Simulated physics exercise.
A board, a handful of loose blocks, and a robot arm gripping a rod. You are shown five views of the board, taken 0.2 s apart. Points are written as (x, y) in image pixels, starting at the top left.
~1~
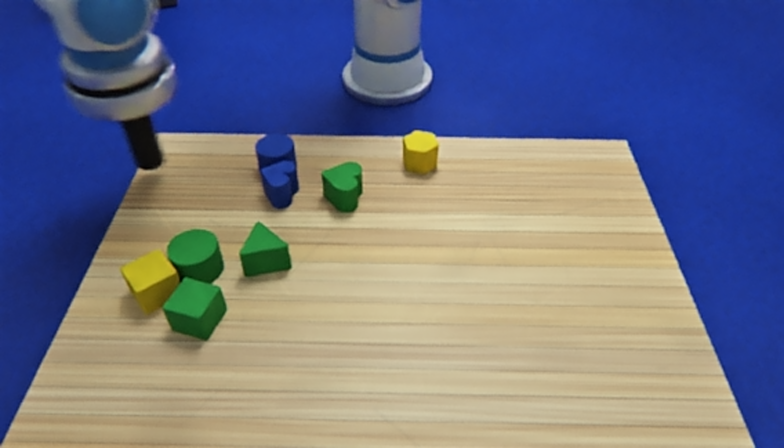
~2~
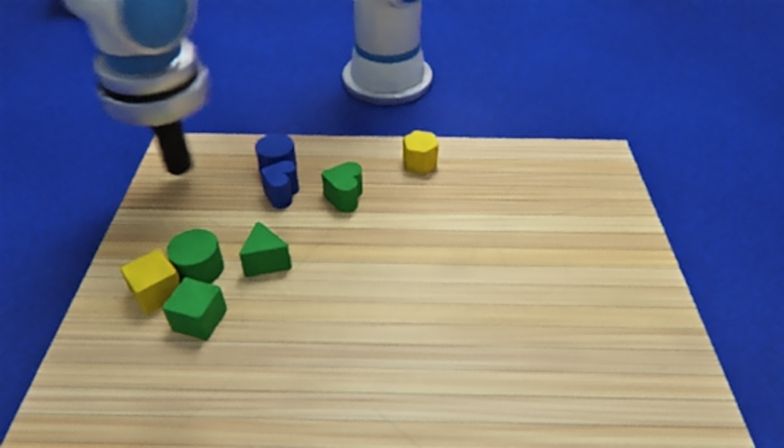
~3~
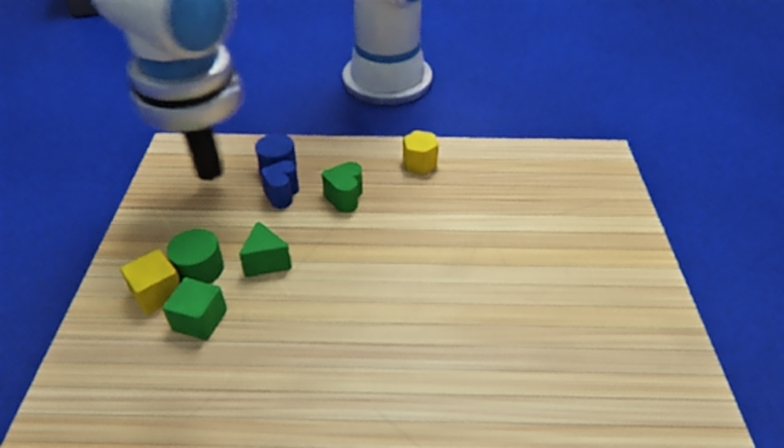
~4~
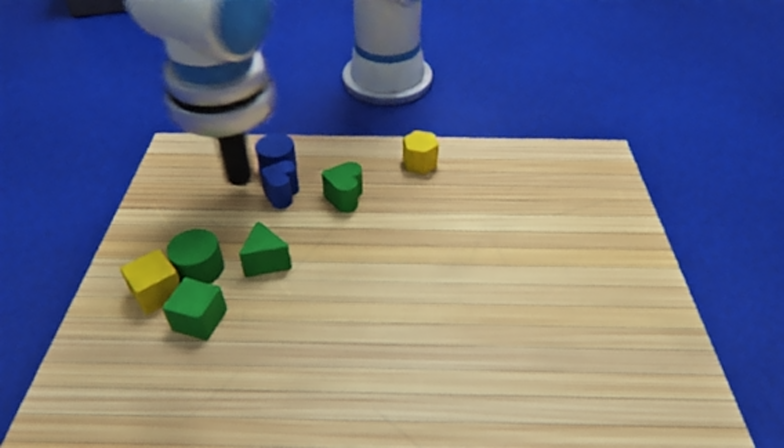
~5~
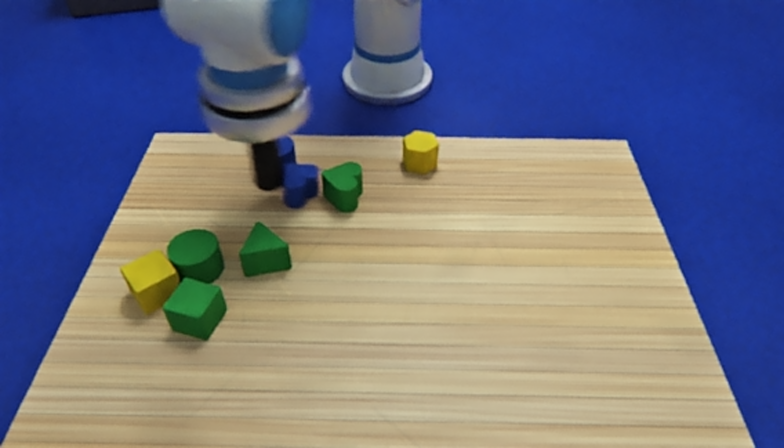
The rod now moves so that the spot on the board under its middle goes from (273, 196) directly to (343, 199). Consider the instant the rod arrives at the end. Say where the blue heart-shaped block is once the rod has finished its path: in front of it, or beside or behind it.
The blue heart-shaped block stays in front.
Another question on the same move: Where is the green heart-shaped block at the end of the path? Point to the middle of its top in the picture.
The middle of its top is at (395, 172).
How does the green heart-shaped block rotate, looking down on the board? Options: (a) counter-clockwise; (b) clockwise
The answer is b.
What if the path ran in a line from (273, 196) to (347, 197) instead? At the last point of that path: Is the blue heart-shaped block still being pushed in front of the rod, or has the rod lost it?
I'd say it is still being pushed.
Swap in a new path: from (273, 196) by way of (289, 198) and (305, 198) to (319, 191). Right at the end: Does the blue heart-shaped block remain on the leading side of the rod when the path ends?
I expect so.
What follows on the original path. Halfway along, rod at (307, 185); blue heart-shaped block at (335, 168), turned 30° anticlockwise; green heart-shaped block at (364, 174), turned 45° clockwise.
At the end, rod at (342, 186); blue disc still; blue heart-shaped block at (365, 164), turned 30° anticlockwise; green heart-shaped block at (395, 172), turned 55° clockwise.
